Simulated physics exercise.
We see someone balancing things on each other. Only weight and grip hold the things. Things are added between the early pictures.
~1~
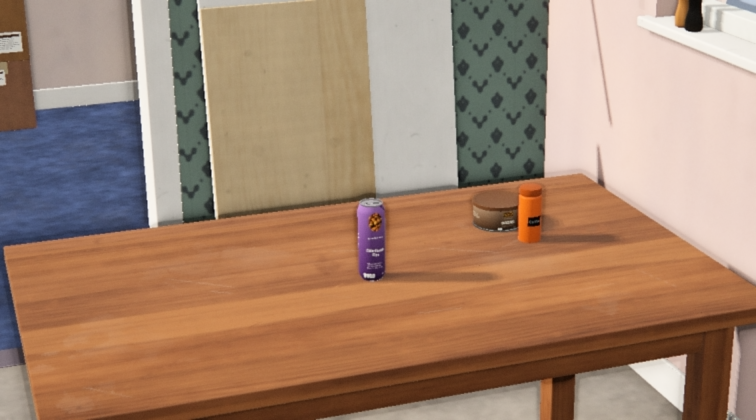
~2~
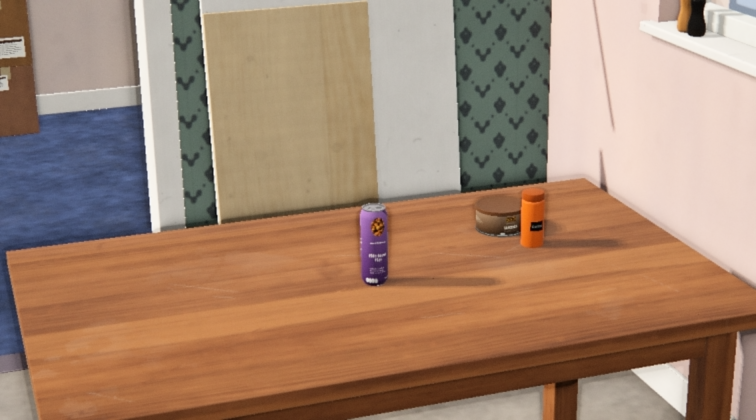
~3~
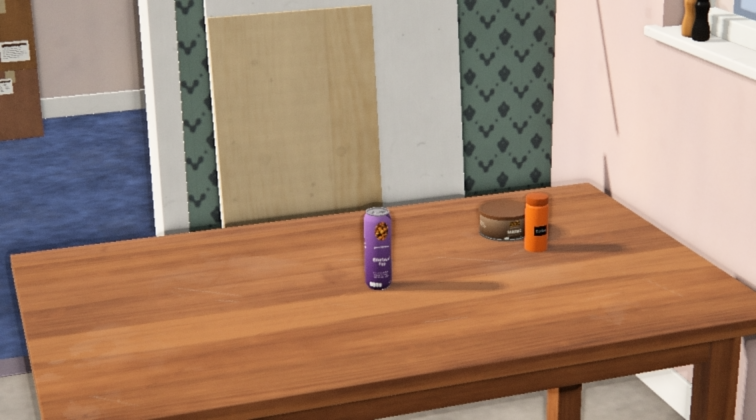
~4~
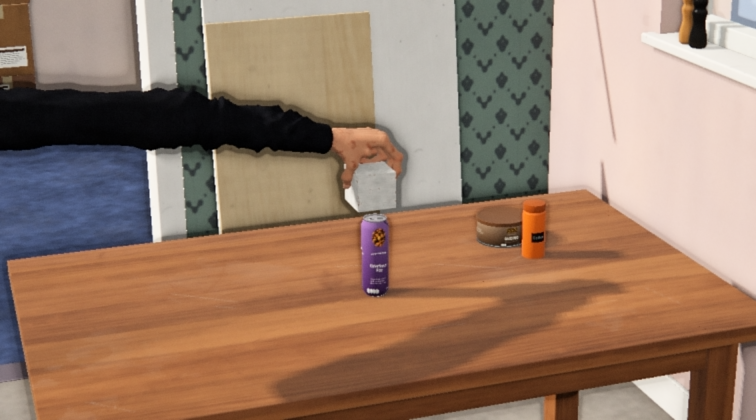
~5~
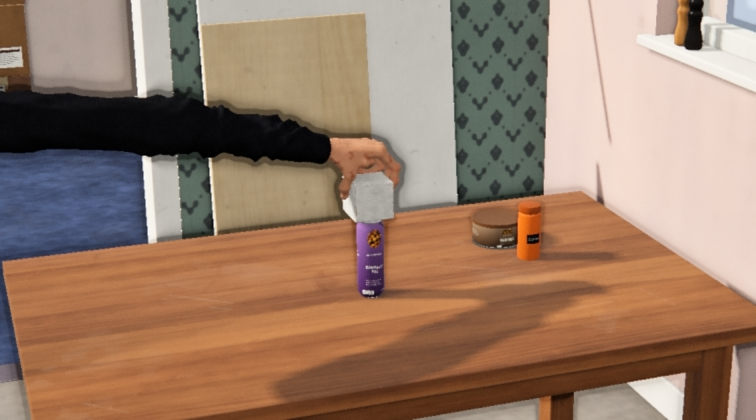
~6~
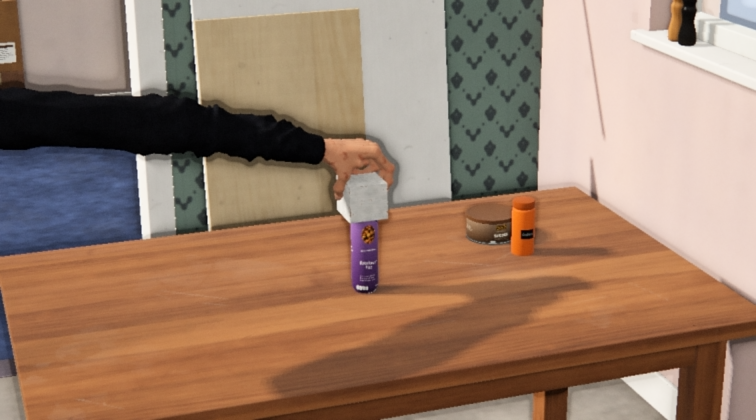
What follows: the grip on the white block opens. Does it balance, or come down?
It holds.
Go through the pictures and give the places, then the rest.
The last thing is not in view yet; purple can (372, 240), in the first picture.
The last thing is not in view yet; brown tub (501, 216), in the second picture.
The last thing is not in view yet; orange shaker (537, 222), in the third picture.
Coming down; white block (371, 186); purple can (375, 255), in the fourth picture.
Coming down; white block (368, 196); brown tub (497, 229), in the fifth picture.
In place under the hand; white block (362, 197); orange shaker (523, 226), in the sixth picture.
Then, 0.20 s on from there, no change.
Then, 0.60 s on from there, white block resting near (362, 197).
In the end, all 4 unmoved. At the end, from the last picture's camera, white block near (362, 197). The pile keeps its balance.
